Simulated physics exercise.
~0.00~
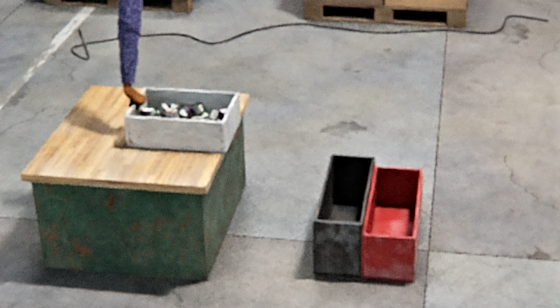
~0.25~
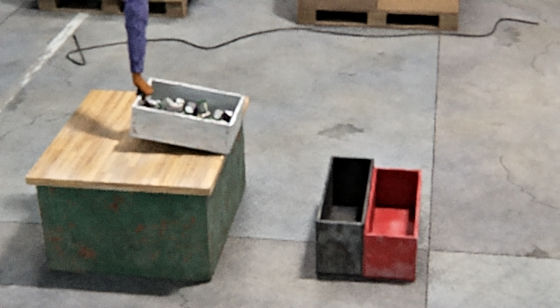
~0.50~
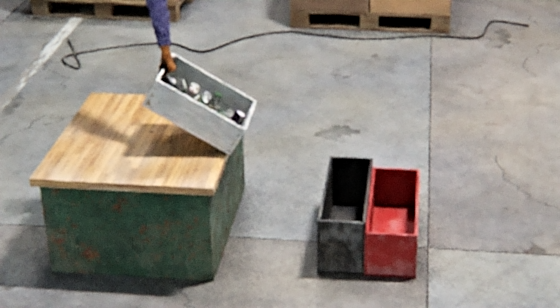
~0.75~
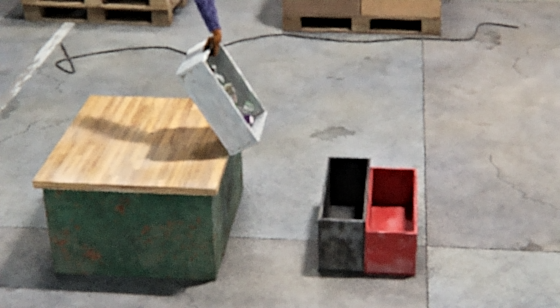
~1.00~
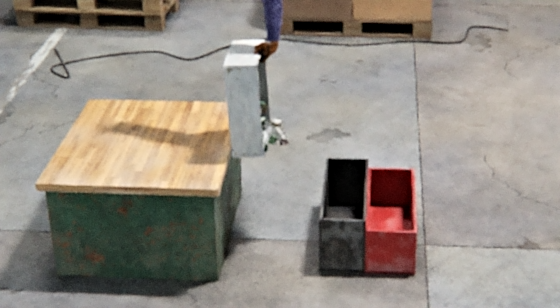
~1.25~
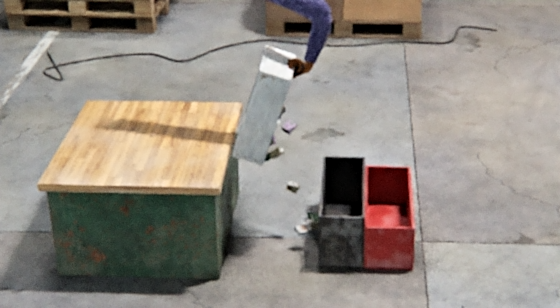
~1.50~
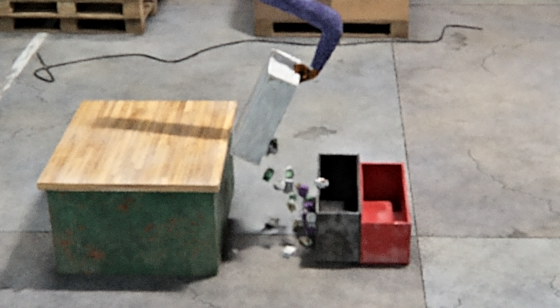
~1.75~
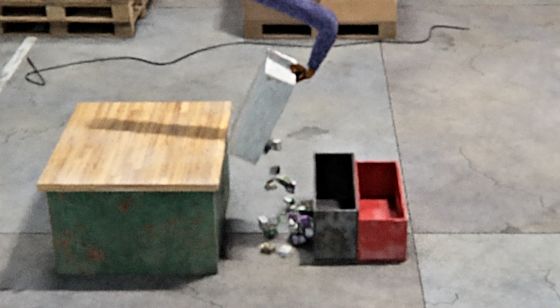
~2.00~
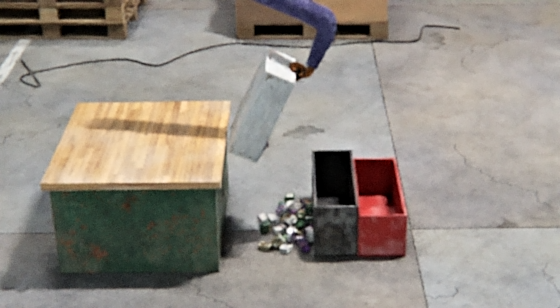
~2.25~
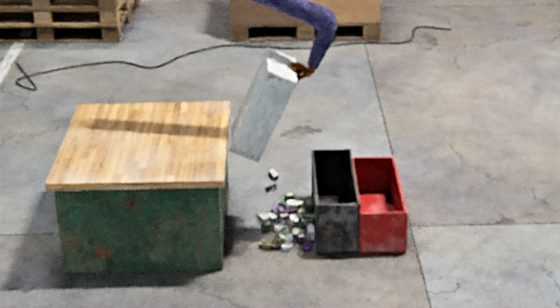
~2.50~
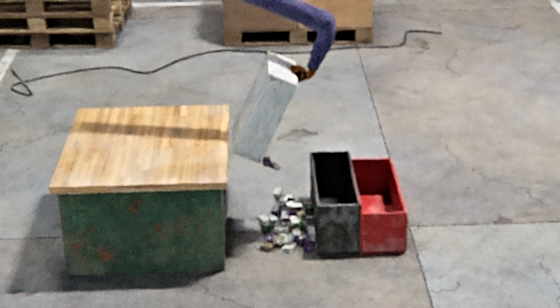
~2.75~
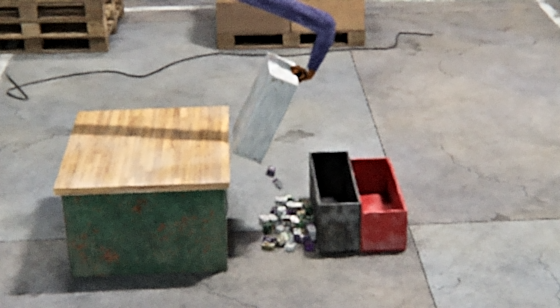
An arm tips a white box, and most small cartons spill short of the black box.
